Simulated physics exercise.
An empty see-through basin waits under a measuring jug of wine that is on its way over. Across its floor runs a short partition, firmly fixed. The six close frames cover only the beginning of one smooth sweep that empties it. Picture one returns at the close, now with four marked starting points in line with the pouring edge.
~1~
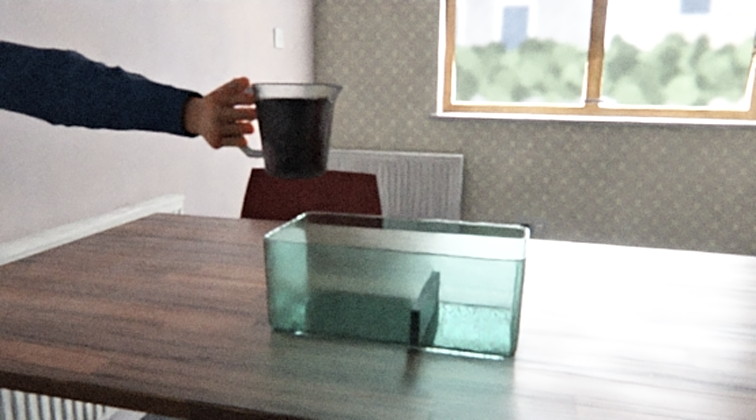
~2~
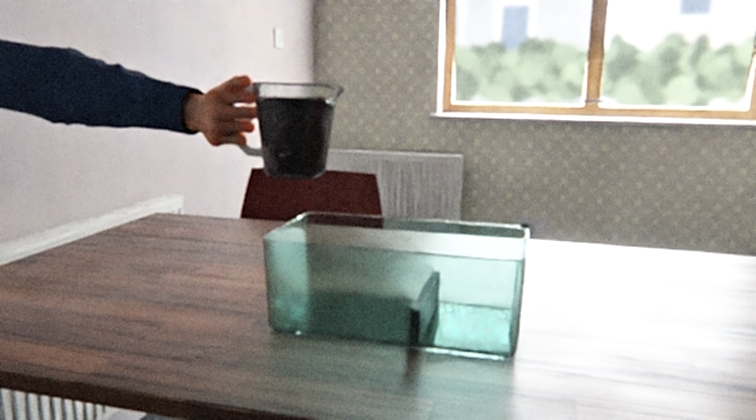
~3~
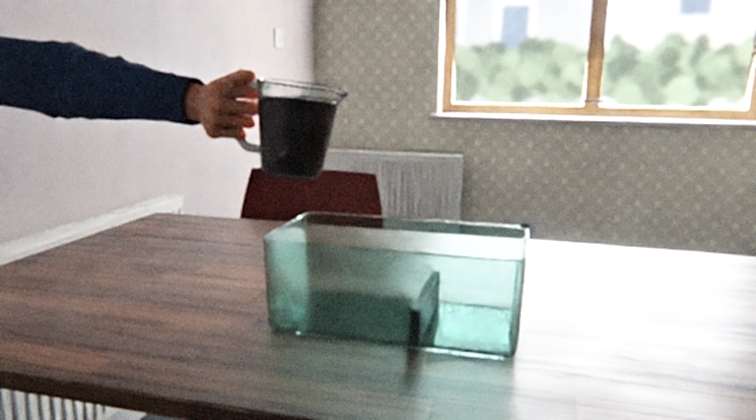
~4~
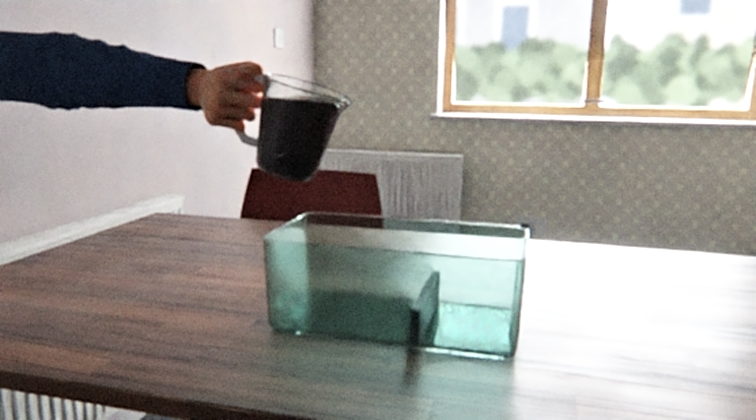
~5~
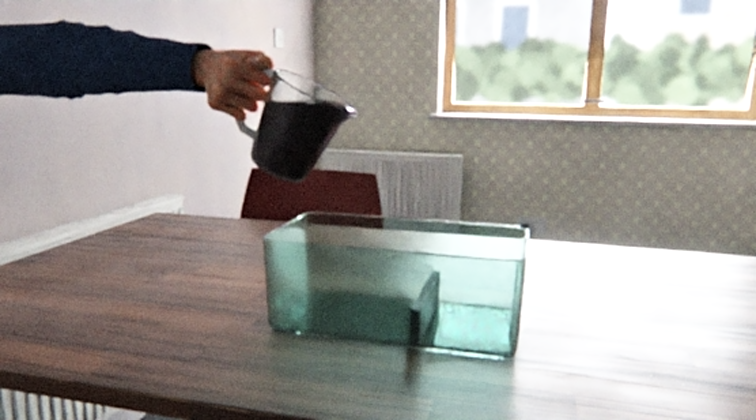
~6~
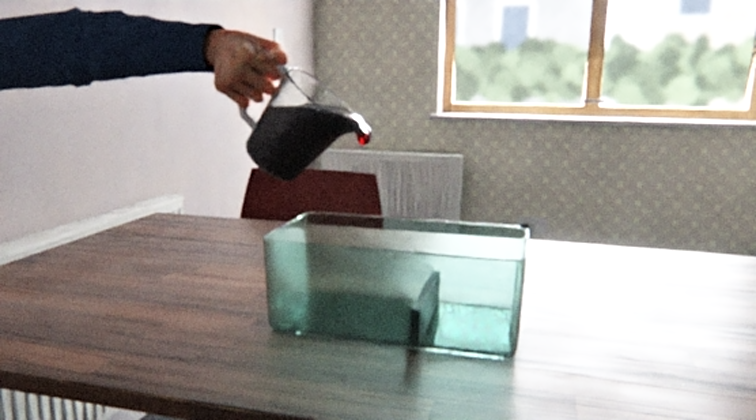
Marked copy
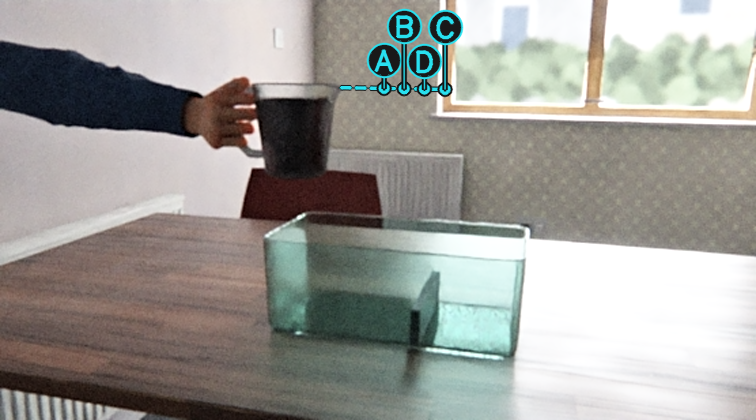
In this clip, a hand holds a glass measuring jug of dark liquid above a see-through basin with a short partition, then gradually tilts it to the right until a little red liquid passes over the lip.
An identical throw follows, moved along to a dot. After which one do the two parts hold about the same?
Choose A.
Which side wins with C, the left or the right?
More ends on the right.
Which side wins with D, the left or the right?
The right side.
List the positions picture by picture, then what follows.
In the first frame, upright, lip at (341, 87); basin from (270, 327) to (517, 357); top of the wall at (427, 288); nothing has left yet.
In the second frame, upright, lip at (342, 89); nothing has left yet.
In the third frame, tipped about 7°, lip at (346, 94); nothing has left yet.
In the fourth frame, tipped about 16°, lip at (350, 103); nothing has left yet.
In the fifth frame, tipped about 27°, lip at (354, 115); nothing has left yet.
In the sixth frame, tipped about 40°, lip at (356, 130); wine is over the lip, down to (363, 142).
On the marked copy, A at (384, 88); B at (404, 88); C at (445, 89); D at (424, 89).
For spot A, about 46 % ends left of the wall and 54 % right of it.
For spot B, about 16 % ends left of the wall and 82 % right of it.
For spot C, about 20 % ends left of the wall and 77 % right of it; 3 % is lost outside.
For spot D, about 9 % ends left of the wall and 87 % right of it; 4 % is lost outside.
